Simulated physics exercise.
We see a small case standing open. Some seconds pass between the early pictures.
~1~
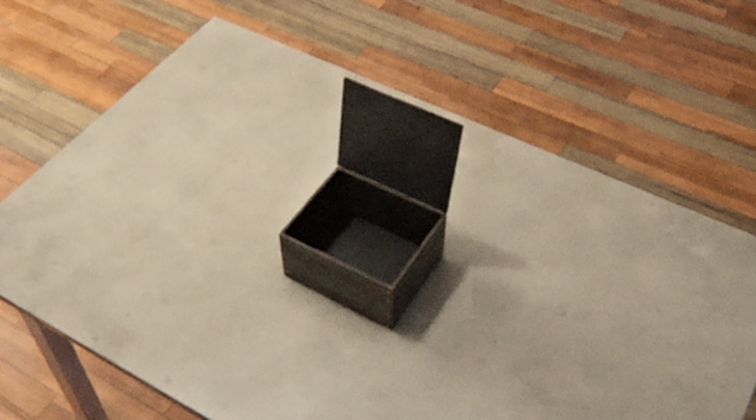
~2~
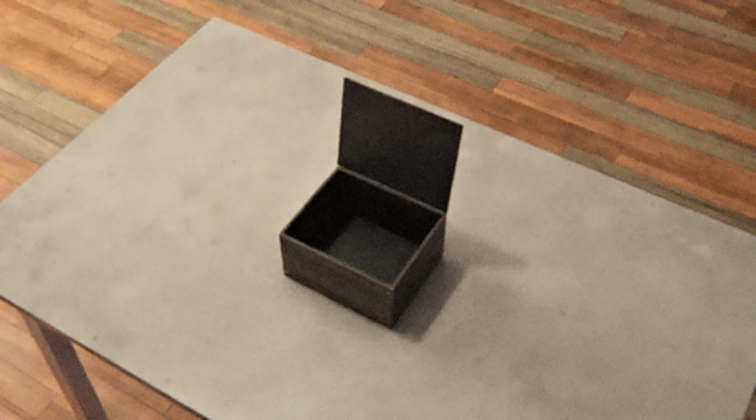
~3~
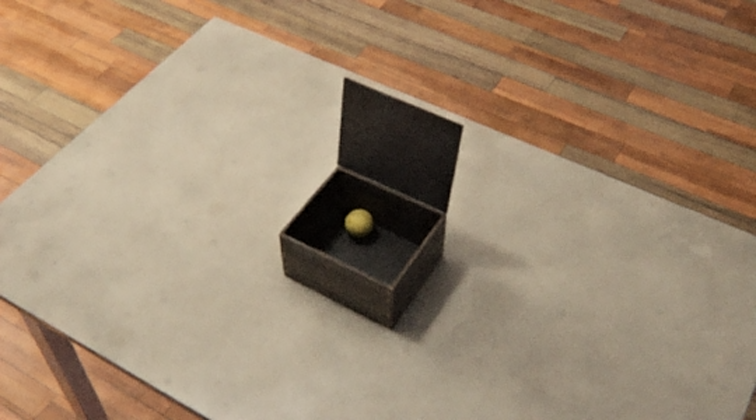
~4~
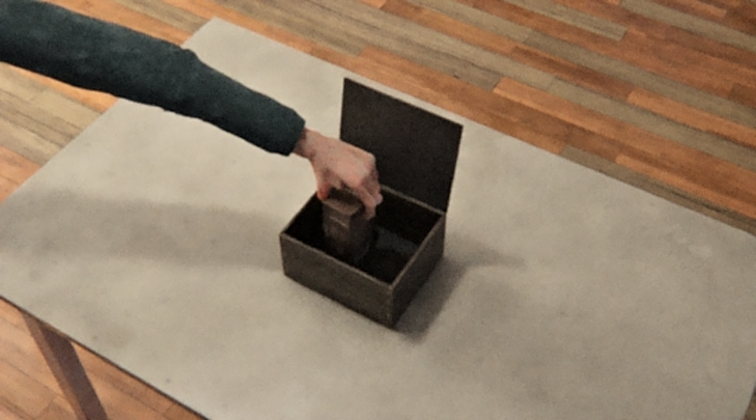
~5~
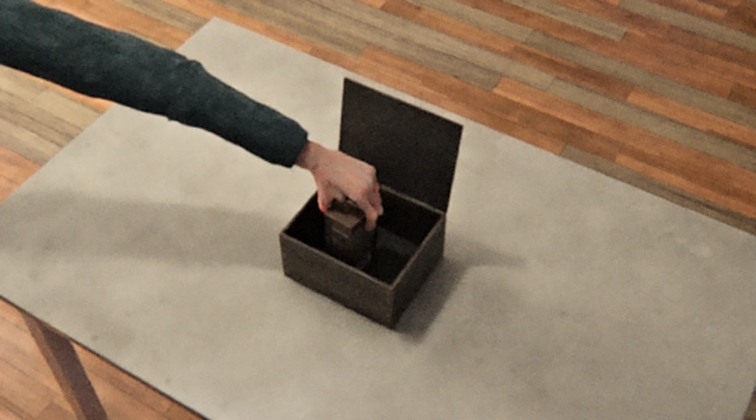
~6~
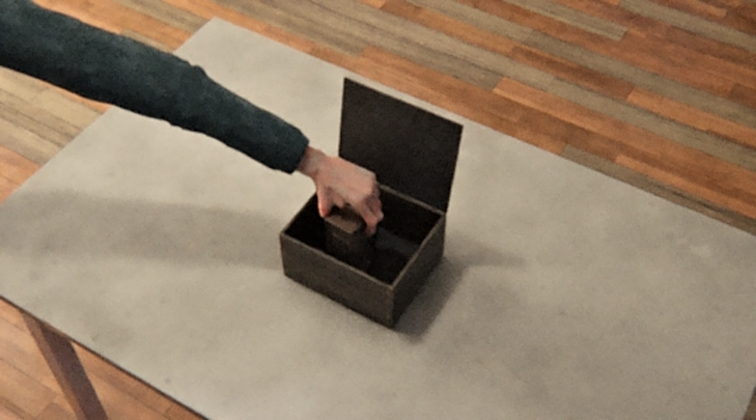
A hand lowers a brown carton into an open dark case after a yellow lemon appears inside.
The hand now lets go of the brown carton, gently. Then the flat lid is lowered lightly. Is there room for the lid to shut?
The lid is held up.
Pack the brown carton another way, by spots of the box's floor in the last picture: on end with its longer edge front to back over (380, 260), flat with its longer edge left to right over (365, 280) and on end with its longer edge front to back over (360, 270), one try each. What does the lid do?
In the first case it is held up; in the second case it shuts flat; in the third case it is held up.
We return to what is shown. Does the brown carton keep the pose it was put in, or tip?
It keeps its pose.
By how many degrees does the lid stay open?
About 25°.
Then, 1.10 s later than the last frame, lid starting down.
Then, 1.40 s later than the last frame, lid 72° above the rim.
Then, 1.70 s later than the last frame, lid 53° above the rim.
Then, 2.00 s later than the last frame, lid 30° above the rim.
When it is over, lid 25° above the rim; both as before. End places, in pixels of the last picture, brown carton near (351, 241).
